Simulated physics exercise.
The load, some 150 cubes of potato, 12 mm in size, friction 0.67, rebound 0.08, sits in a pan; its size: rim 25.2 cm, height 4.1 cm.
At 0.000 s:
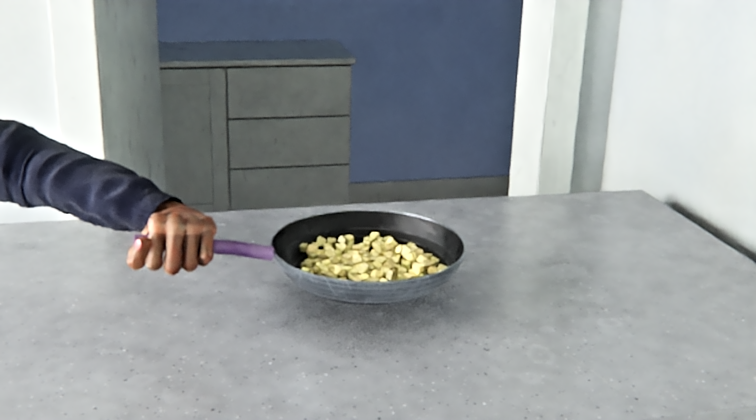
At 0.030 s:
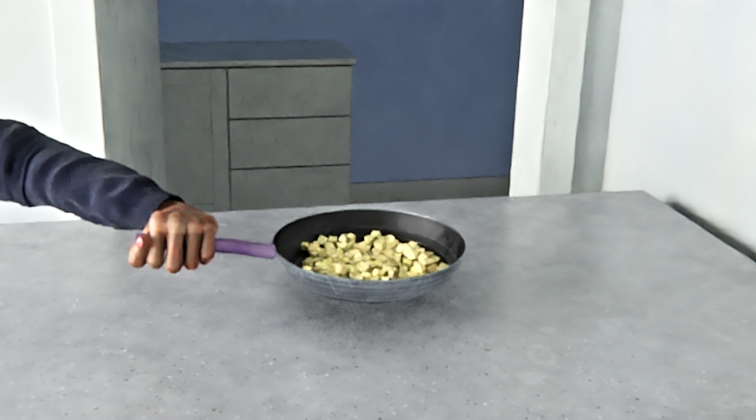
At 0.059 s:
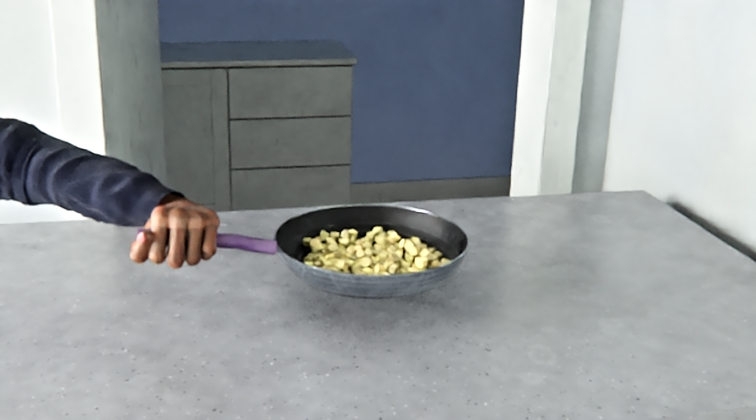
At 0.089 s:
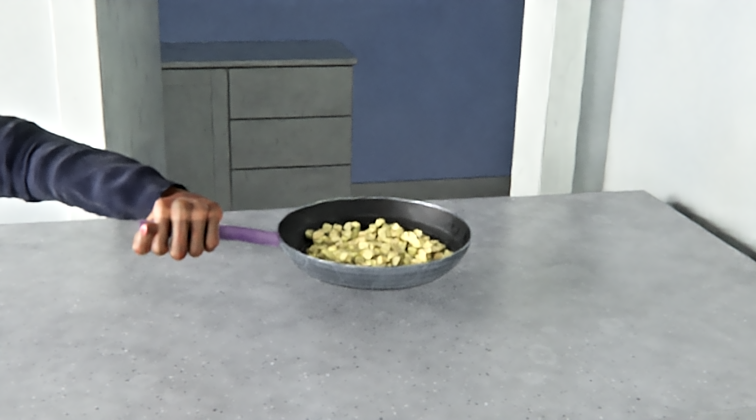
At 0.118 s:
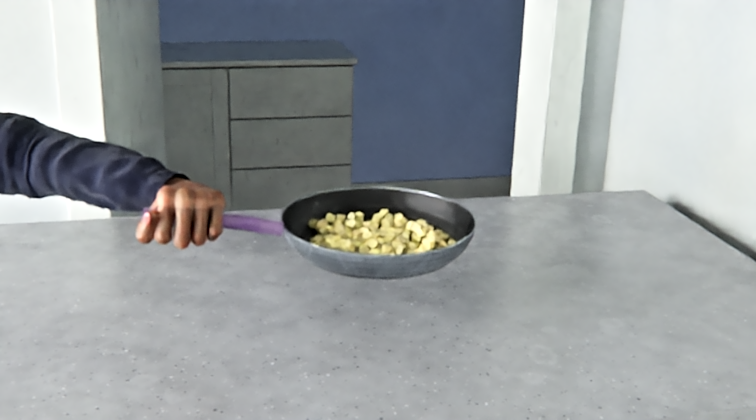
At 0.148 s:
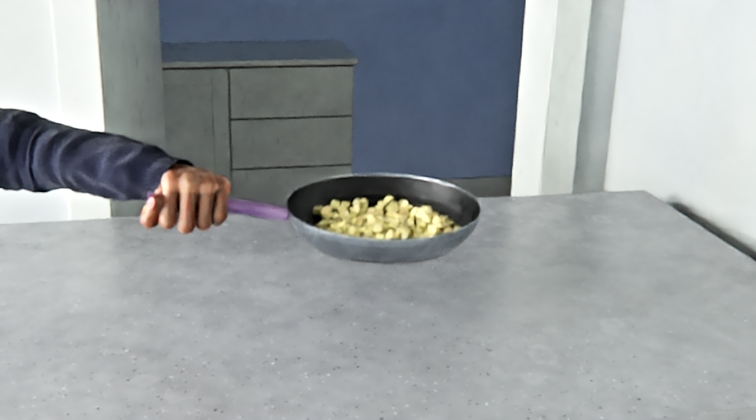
A dark frying pan of small yellowish potato cubes rose slowly from just above a grey countertop and drifted slightly right, staying level as a hand in a navy sleeve held its purple handle.
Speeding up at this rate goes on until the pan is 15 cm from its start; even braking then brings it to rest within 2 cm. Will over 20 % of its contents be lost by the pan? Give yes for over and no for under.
No, under.
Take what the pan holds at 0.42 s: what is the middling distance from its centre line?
7.5 cm, give or take.
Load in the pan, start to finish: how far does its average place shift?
5.0 cm, roughly.
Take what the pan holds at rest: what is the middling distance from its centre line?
8.0 centimetres, more or less.
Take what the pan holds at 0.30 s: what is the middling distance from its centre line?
6.5 centimetres or so.
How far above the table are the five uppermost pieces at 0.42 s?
Estimate: Near 26 cm.
After 0.30 s, pan 100 %; middle of the pieces not yet landed near (424, 122).
After 0.42 s, pan 95 %, in the air 5 %; middle of the pieces not yet landed near (454, 122).
After 0.54 s, pan 90 %, in the air 10 %; middle of the pieces not yet landed near (459, 145).
After 0.65 s, fallen right of where it stops 5 %, pan 90 %; middle of the pieces not yet landed near (452, 142).
At rest (1.3 s), fallen right of where it stops 10 %, pan 90 %.
